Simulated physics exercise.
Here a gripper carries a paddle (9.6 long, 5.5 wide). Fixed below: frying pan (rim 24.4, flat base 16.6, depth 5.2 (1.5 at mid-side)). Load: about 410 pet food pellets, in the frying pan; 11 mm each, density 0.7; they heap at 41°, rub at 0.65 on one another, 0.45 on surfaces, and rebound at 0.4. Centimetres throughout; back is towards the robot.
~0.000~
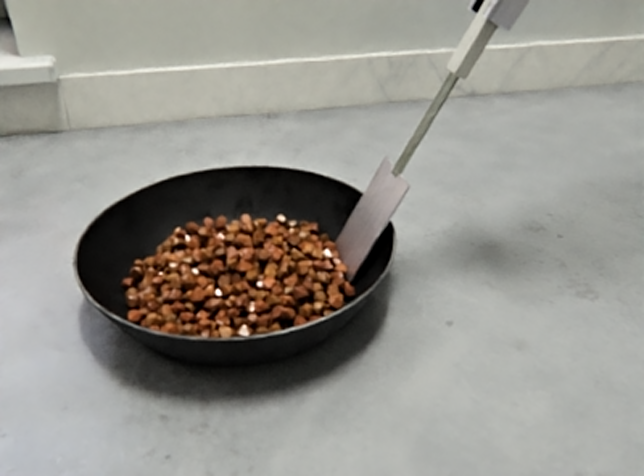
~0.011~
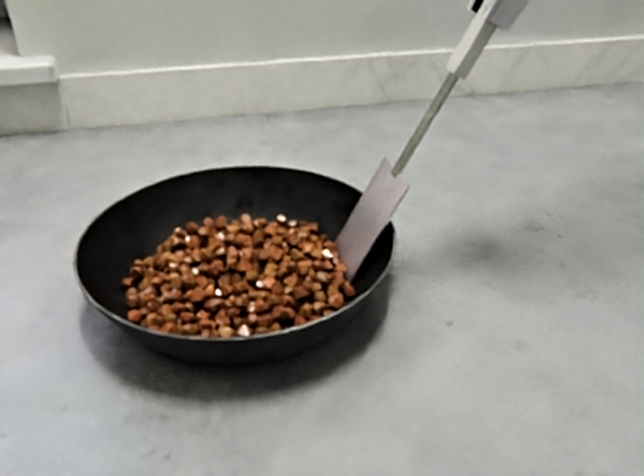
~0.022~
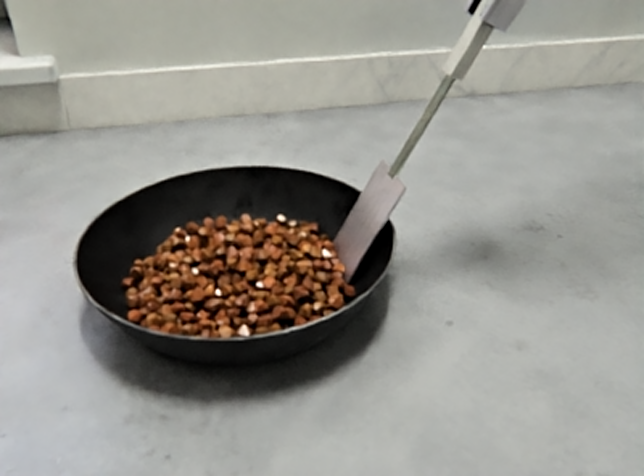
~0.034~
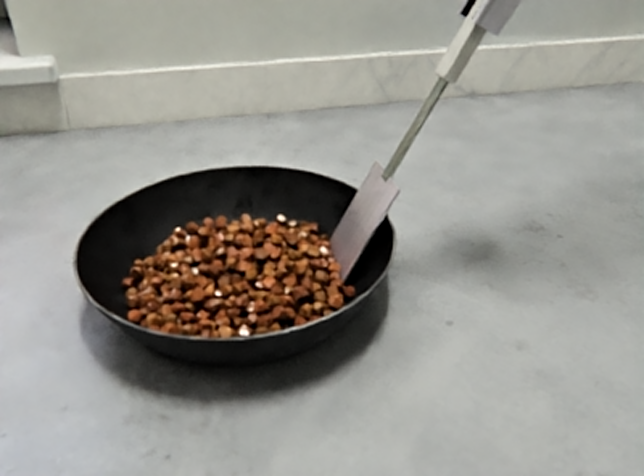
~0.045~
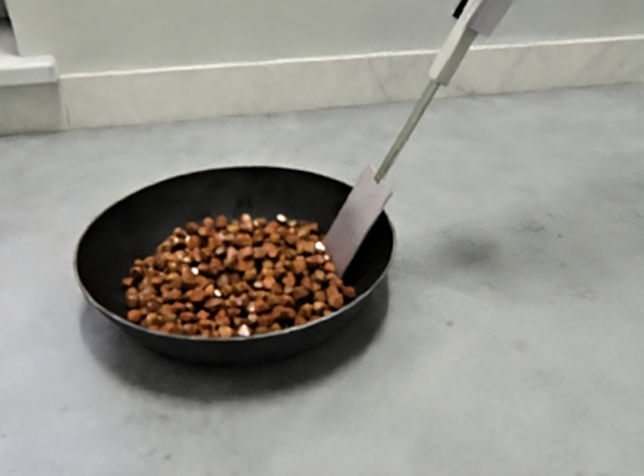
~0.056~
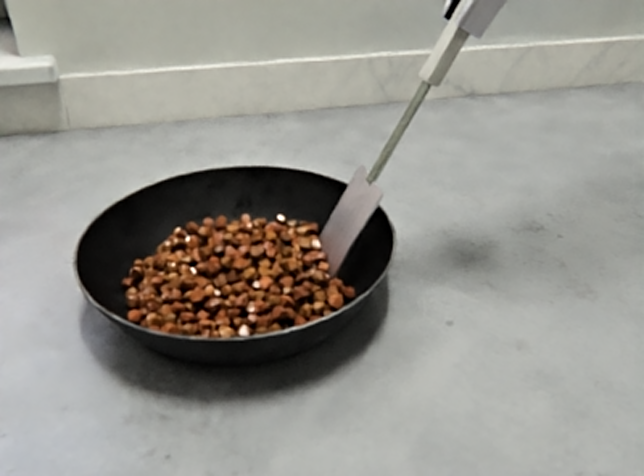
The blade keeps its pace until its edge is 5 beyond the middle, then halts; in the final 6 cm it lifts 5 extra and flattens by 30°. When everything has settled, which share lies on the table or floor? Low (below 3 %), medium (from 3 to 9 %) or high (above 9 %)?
Share on the table or floor: Low (below 3 %).
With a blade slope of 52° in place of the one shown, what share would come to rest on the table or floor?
Then about 0 per cent.
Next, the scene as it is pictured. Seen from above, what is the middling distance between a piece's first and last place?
Roughly 2 cm.
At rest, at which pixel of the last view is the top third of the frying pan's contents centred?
Near (153, 275).
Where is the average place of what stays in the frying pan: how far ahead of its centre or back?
Some 3.0 cm ahead.
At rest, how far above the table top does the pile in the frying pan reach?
Some 5.0 cm.
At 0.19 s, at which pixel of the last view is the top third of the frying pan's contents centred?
Near (196, 268).
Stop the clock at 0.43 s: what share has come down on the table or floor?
About 0 per cent.
After 0.13 s, sloping 62°, highest piece 5 above the table; 410 in the frying pan.
After 0.19 s, sloping 48°, highest piece 6 above the table; 410 in the frying pan.
After 0.43 s, sloping 32°, highest piece 5 above the table; 410 in the frying pan.
After 1.48 s, sloping 32°, highest piece 5 above the table; 410 in the frying pan.
In the end, 410 in the frying pan. That is 0 % on the table or floor.
